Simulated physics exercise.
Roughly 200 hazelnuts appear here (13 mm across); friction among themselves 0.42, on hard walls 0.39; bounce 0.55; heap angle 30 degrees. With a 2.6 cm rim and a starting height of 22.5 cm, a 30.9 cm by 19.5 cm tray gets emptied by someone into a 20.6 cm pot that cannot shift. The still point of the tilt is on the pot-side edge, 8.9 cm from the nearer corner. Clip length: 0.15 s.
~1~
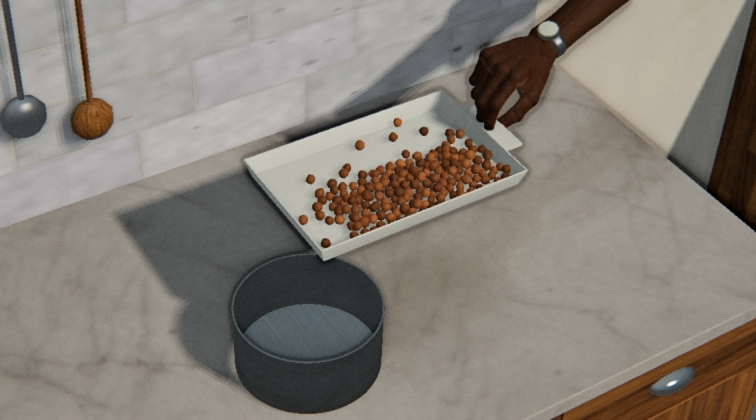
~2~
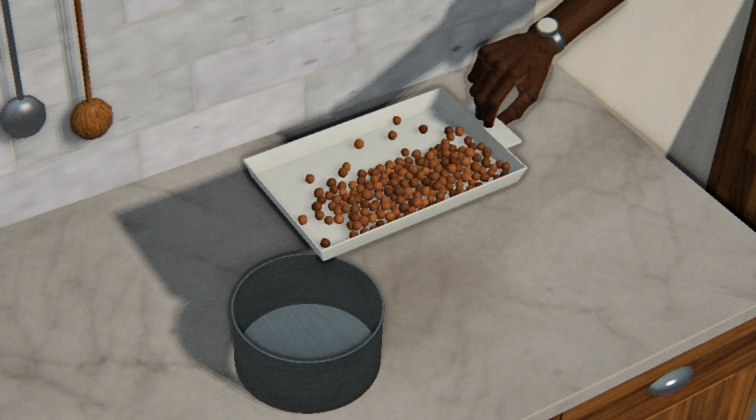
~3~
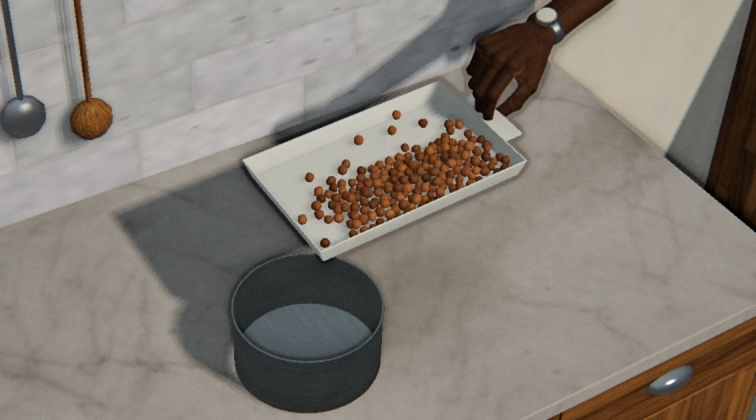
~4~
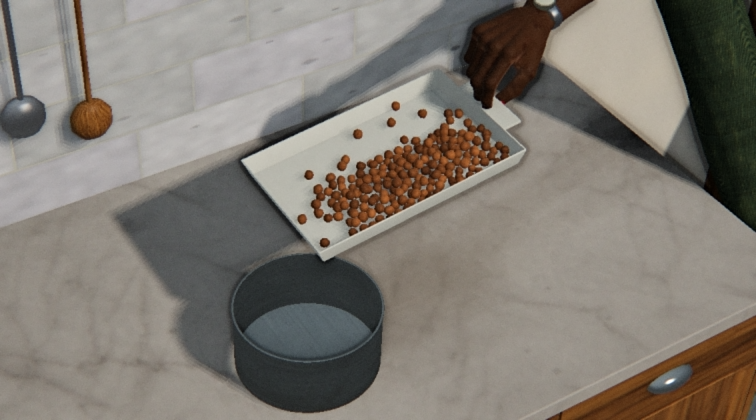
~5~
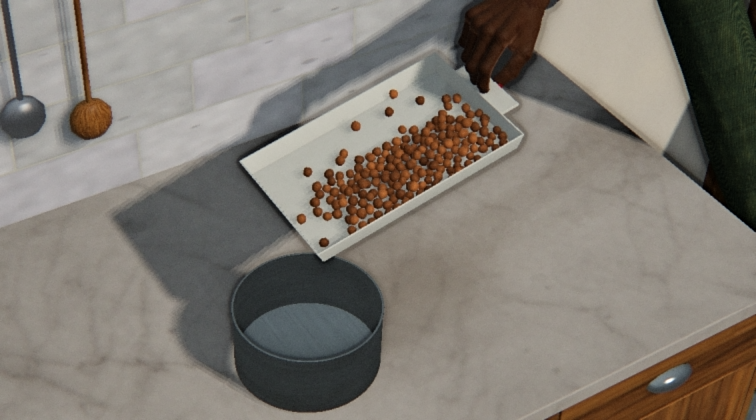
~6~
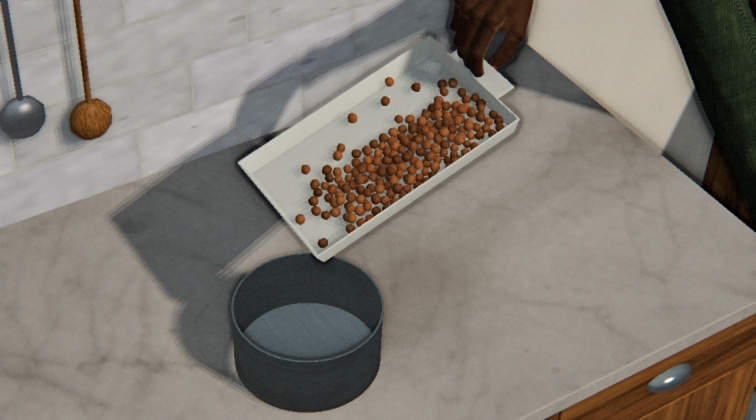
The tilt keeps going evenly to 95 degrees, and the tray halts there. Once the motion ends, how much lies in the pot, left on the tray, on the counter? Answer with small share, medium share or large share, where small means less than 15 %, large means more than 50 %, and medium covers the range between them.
Pot - medium share; tray - small share; counter - large share.
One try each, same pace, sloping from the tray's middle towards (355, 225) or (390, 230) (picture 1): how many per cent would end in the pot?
Roughly 70 % for the first direction, roughly 60 % for the second.
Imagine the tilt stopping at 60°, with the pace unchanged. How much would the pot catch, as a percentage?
Then about 15 per cent.
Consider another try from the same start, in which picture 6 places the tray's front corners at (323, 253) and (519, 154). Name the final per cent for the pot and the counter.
The pot gets 90 and the counter 10.
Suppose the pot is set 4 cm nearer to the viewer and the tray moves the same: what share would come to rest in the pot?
Then roughly 25 percent would land in it.
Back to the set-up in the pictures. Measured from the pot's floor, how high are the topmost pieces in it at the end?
About 2.0 centimetres.
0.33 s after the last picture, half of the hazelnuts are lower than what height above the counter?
Roughly 28 centimetres, more or less.
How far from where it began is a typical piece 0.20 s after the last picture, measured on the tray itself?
Displacement on the tray: About 3 cm.
Then, 0.20 s after the last picture, tilt 59 degrees; the tray holds 100 %, the pot 0 %.
Then, 0.33 s after the last picture, tilt 85 degrees; the tray holds 95 %, the pot 0 %.
Then, 0.59 s after the last picture, tilt 95 degrees; the tray holds 0 %, the pot 20 %.
In the end, pot 30 %, tray 0 %, counter 70 %.
